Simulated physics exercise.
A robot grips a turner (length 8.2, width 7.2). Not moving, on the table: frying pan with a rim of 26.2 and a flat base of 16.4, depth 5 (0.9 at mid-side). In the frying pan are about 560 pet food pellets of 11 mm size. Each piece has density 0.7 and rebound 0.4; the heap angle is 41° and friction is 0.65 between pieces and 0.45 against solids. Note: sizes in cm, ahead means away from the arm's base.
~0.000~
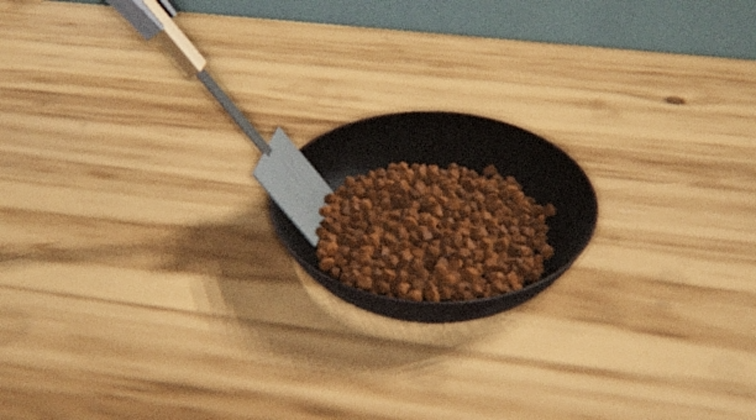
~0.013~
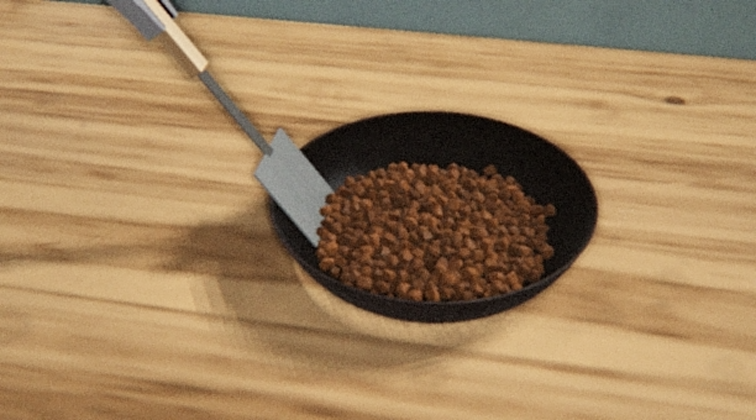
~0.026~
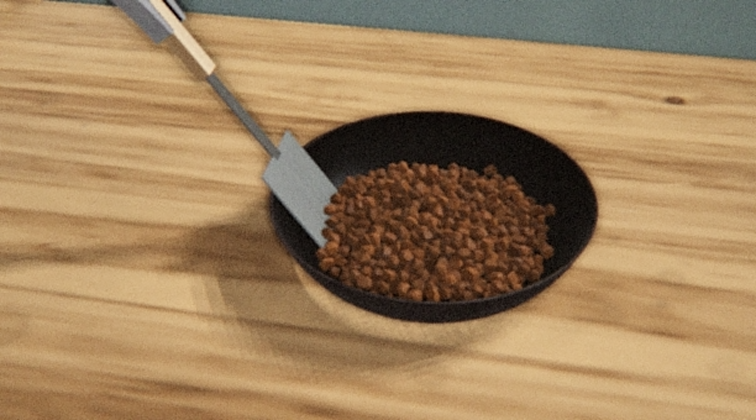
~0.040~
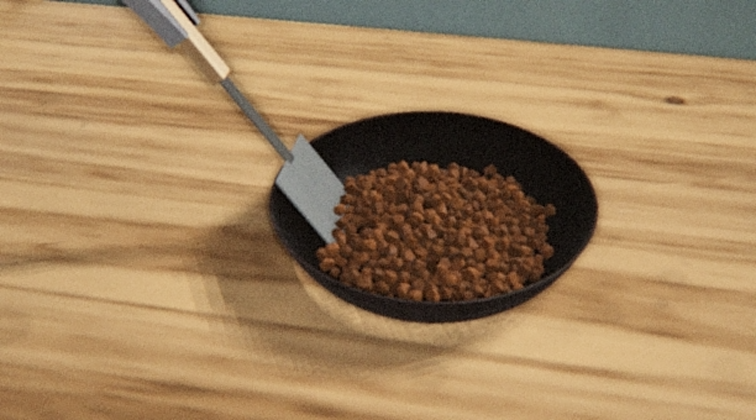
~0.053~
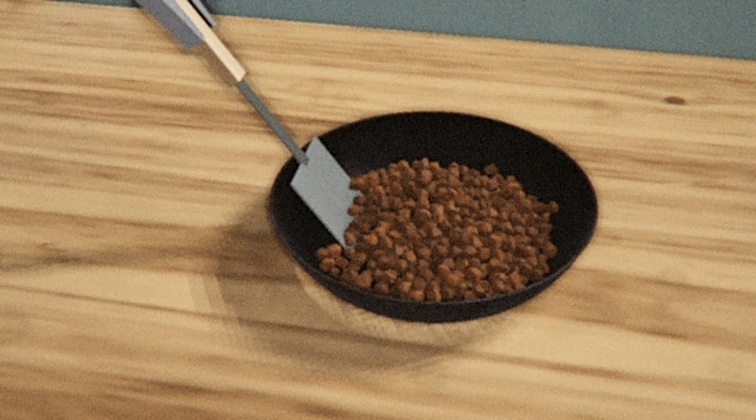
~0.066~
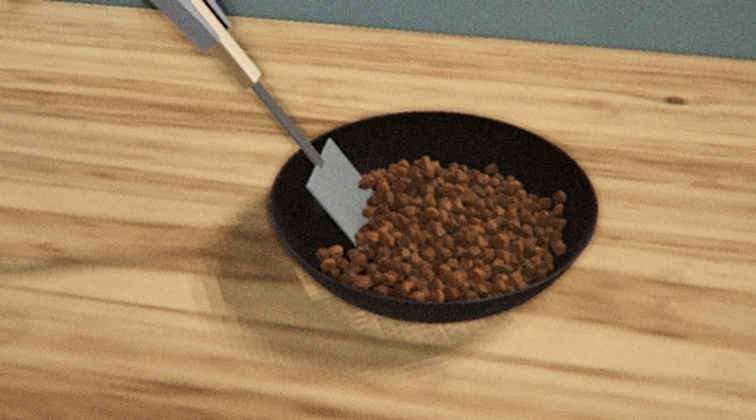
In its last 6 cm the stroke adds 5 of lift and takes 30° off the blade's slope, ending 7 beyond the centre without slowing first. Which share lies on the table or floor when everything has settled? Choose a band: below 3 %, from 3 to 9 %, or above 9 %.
That share falls above 9 %.
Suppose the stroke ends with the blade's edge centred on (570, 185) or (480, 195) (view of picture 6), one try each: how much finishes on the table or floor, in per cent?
About 25 and 5 per cent.
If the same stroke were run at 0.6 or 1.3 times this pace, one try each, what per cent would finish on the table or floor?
Near 0 and near 15 percent respectively.
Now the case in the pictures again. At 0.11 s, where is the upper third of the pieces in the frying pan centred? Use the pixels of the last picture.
Estimated point: Close to (460, 209).
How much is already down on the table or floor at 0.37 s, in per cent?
Some 10 per cent of the load.
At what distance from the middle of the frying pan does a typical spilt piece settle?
About 24 centimetres.
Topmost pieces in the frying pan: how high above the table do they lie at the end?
Height at the end: Around 6.0 cm.
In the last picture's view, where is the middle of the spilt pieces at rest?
Around pixel (718, 278).
By 0.11 s, sloping 54°, highest piece 6 above the table; 563 in the frying pan.
By 0.15 s, sloping 44°, highest piece 7 above the table; 563 in the frying pan.
By 0.37 s, sloping 24°, highest piece 8 above the table; 486 in the frying pan, 66 on the table or floor, 11 on the blade or in flight.
By 1.42 s, sloping 24°, highest piece 6 above the table; 485 in the frying pan, 78 on the table or floor.
Final count, 485 in the frying pan, 78 on the table or floor. That is 14 % on the table or floor.
